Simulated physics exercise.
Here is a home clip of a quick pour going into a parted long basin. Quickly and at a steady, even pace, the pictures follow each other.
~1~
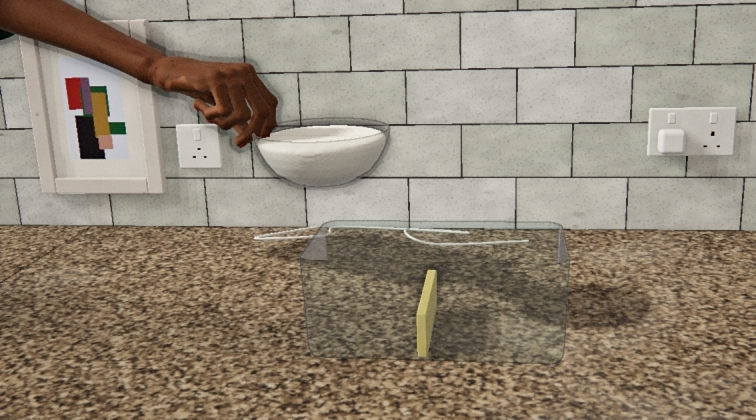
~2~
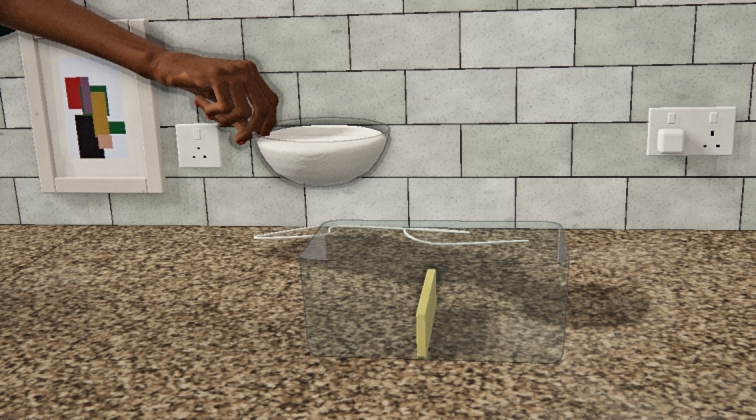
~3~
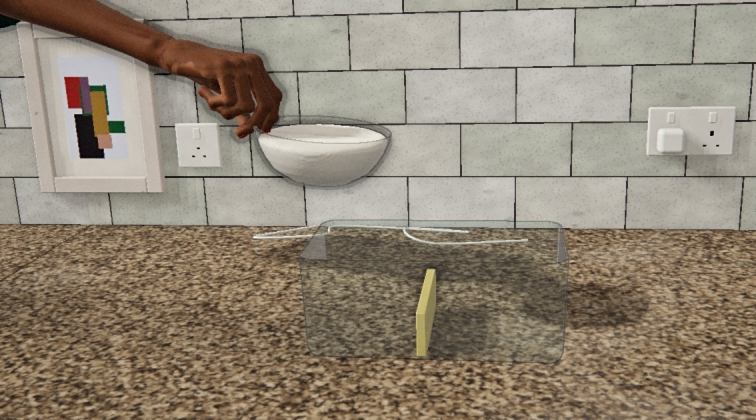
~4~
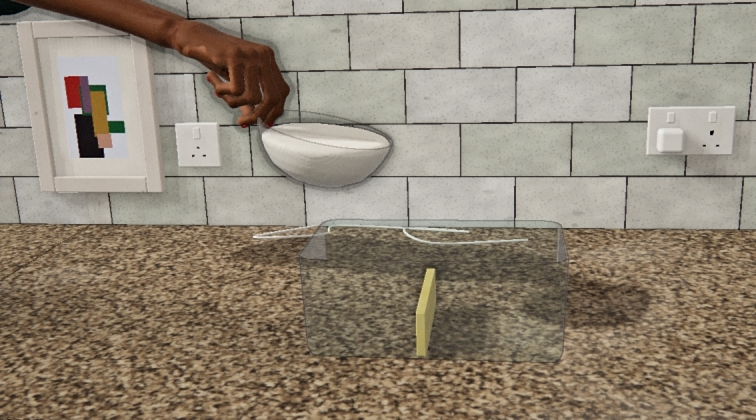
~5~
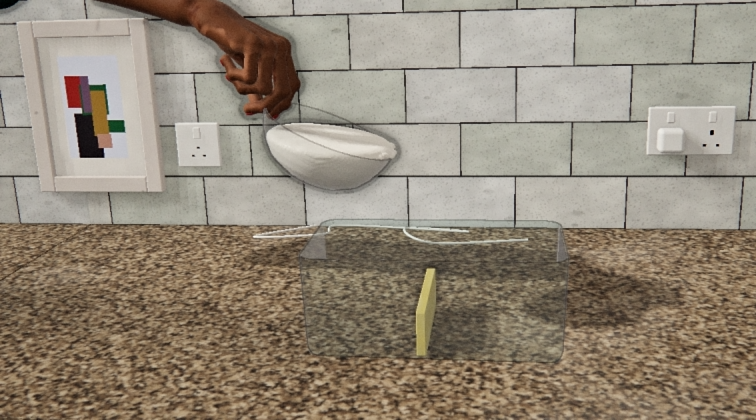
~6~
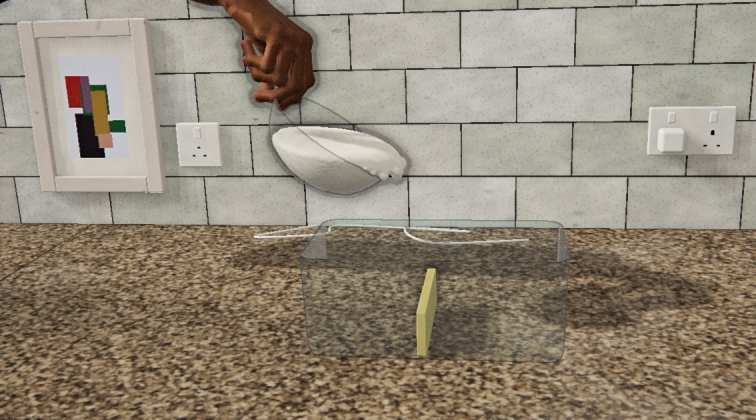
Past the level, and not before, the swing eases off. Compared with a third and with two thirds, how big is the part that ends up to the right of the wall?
Lands in the middle band.
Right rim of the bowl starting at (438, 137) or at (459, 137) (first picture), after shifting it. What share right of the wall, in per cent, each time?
It comes out at around 85 percent and then around 90 percent.
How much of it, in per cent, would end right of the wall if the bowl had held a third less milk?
Roughly 35 in a hundred.
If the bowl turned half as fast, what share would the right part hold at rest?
About 65 %.
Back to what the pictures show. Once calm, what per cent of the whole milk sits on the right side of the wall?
Close to 45 per cent.
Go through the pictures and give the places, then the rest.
The first frame shows tilt 0°; pouring edge (389, 130); surface from (261, 137) to (387, 136); the long basin's rim runs from (312, 241) to (565, 243); the wall's top is at (427, 292).
The second frame shows tilt 2°; pouring edge (389, 132); surface from (261, 136) to (386, 137).
The third frame shows tilt 6°; pouring edge (390, 137); surface from (262, 133) to (388, 140).
The fourth frame shows tilt 14°; pouring edge (392, 146); surface from (265, 129) to (390, 142).
The fifth frame shows tilt 24°; pouring edge (392, 158); surface from (270, 129) to (387, 149); 3 per cent is over the edge.
The sixth frame shows tilt 35°; pouring edge (390, 172); surface from (276, 132) to (376, 154); 11 per cent is over the edge.
A moment on, the bowl is tipped right over and 2 per cent is still to pour, 39 is left of the wall and 46 right of it.
Next, the bowl is tipped right over and 0 per cent is still to pour, 48 is left of the wall and 44 right of it.
Then the bowl is tipped right over and 0 per cent is still to pour, 51 is left of the wall and 46 right of it.
Later the bowl is tipped right over and 0 per cent is still to pour, 51 is left of the wall and 46 right of it.
Finally, 51 per cent lies left of the wall, 46 right of it and 3 outside.
